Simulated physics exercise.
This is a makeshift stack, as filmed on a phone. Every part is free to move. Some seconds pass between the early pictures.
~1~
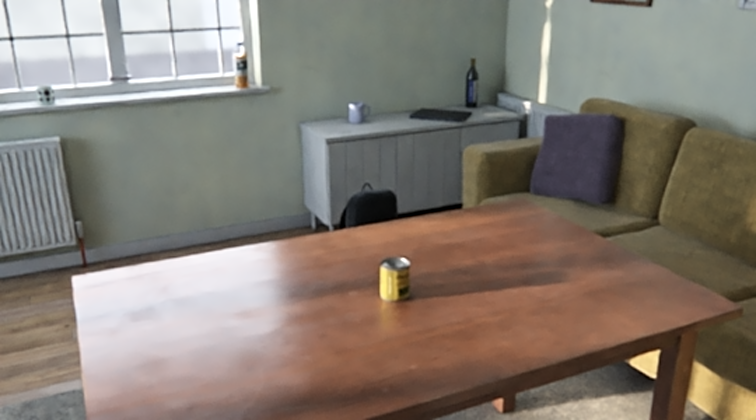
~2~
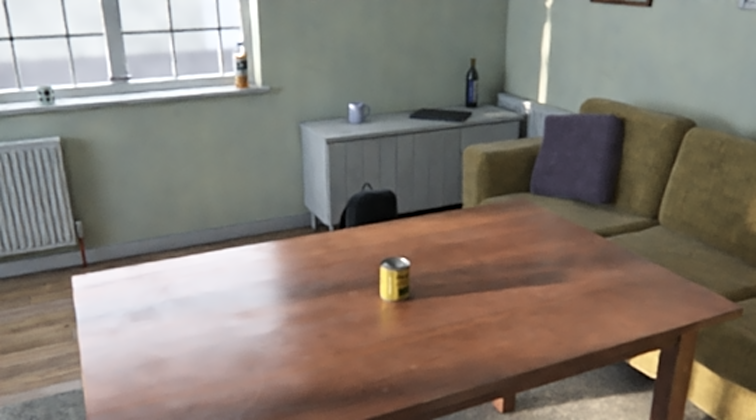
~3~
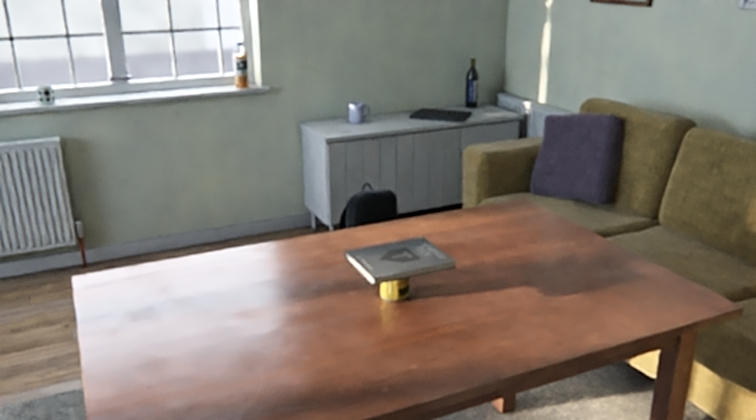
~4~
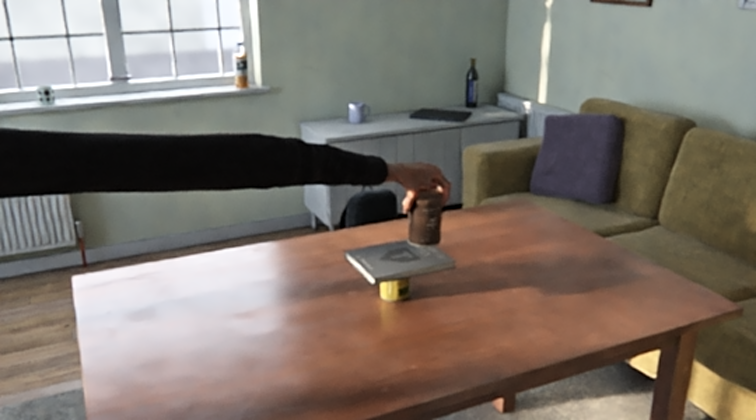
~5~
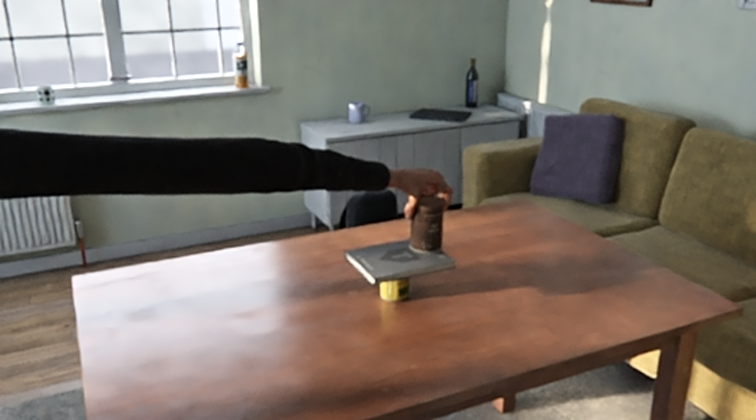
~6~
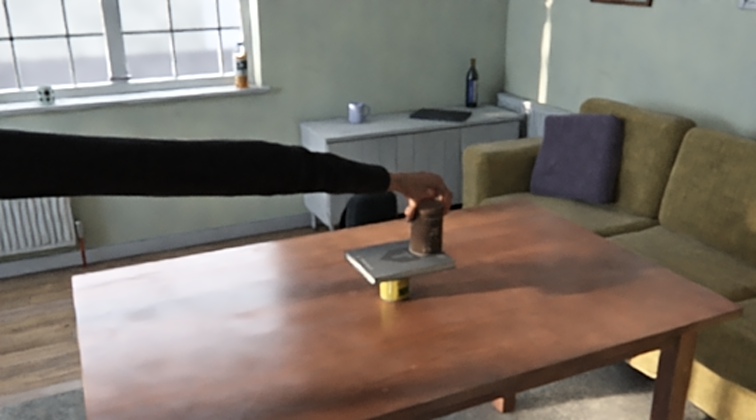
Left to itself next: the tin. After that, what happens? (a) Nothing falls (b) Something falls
Option b: Something falls.
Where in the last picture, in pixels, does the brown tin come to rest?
Roughly at pixel (472, 271).
Then, 0.40 s later than the last frame, brown tin now fallen; grey book tilted by 72°.
Then, 1.00 s later than the last frame, grey book upside down.
When it is over, fallen, brown tin; lying over in the stack, grey book; yellow tin as before. End places, in pixels of the last picture, brown tin near (472, 271). The stack comes apart.
